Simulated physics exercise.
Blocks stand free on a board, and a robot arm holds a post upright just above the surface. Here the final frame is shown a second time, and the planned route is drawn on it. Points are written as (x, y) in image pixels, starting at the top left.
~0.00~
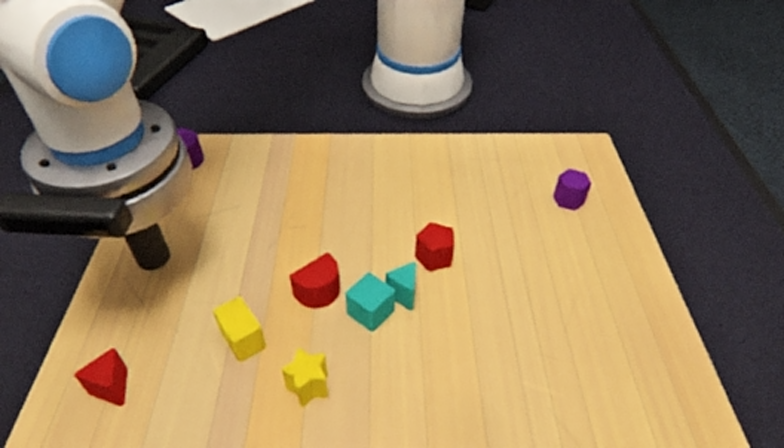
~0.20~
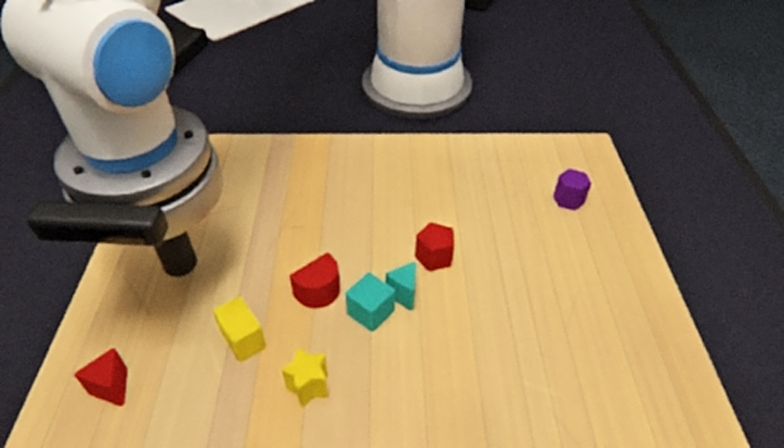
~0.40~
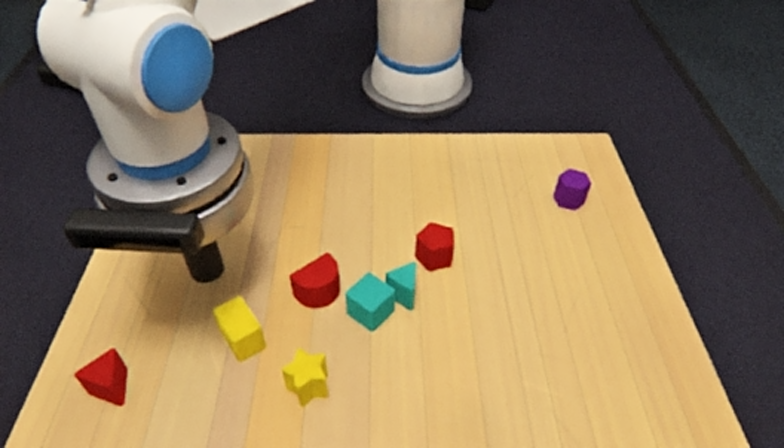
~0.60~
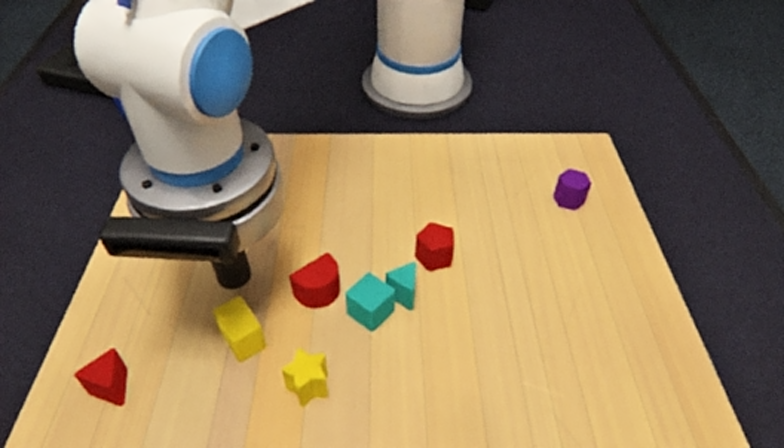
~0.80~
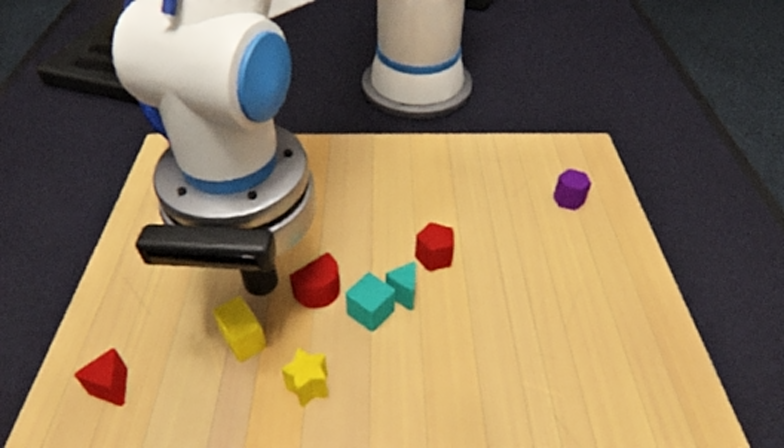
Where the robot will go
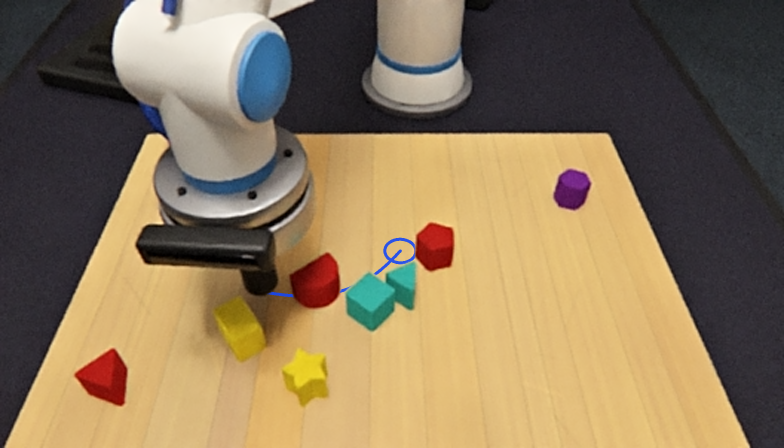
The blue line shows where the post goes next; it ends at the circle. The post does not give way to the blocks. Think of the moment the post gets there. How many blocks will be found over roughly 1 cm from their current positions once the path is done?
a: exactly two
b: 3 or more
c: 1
Answer: A.
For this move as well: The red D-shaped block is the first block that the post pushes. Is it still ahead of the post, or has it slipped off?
I expect it to be in front.
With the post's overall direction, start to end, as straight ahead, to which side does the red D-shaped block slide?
It is displaced to the left.
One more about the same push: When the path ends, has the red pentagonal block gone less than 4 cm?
Answer: Yes.
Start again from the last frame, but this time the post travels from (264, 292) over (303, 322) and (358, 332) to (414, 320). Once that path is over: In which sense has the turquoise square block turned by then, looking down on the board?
Looking down on the board, it turns counter-clockwise.
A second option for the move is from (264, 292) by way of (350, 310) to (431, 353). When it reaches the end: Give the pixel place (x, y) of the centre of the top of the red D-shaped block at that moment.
It will end up at (366, 263).
Drawn move, from (264, 292) through (317, 296) and (366, 280) to (400, 251).
What follows on the original path. One third of the way, post (316, 286); red D-shaped block (355, 264), turned 25° anticlockwise.
Two thirds of the way, post (367, 270); red D-shaped block (391, 243), turned 85° anticlockwise; turquoise square block (374, 292), turned 15° clockwise.
At the end, post (401, 241); red D-shaped block (422, 214), turned 90° anticlockwise; turquoise square block (374, 292), turned 15° clockwise; turquoise three-sided block still; red pentagonal block (455, 230), turned 60° clockwise.
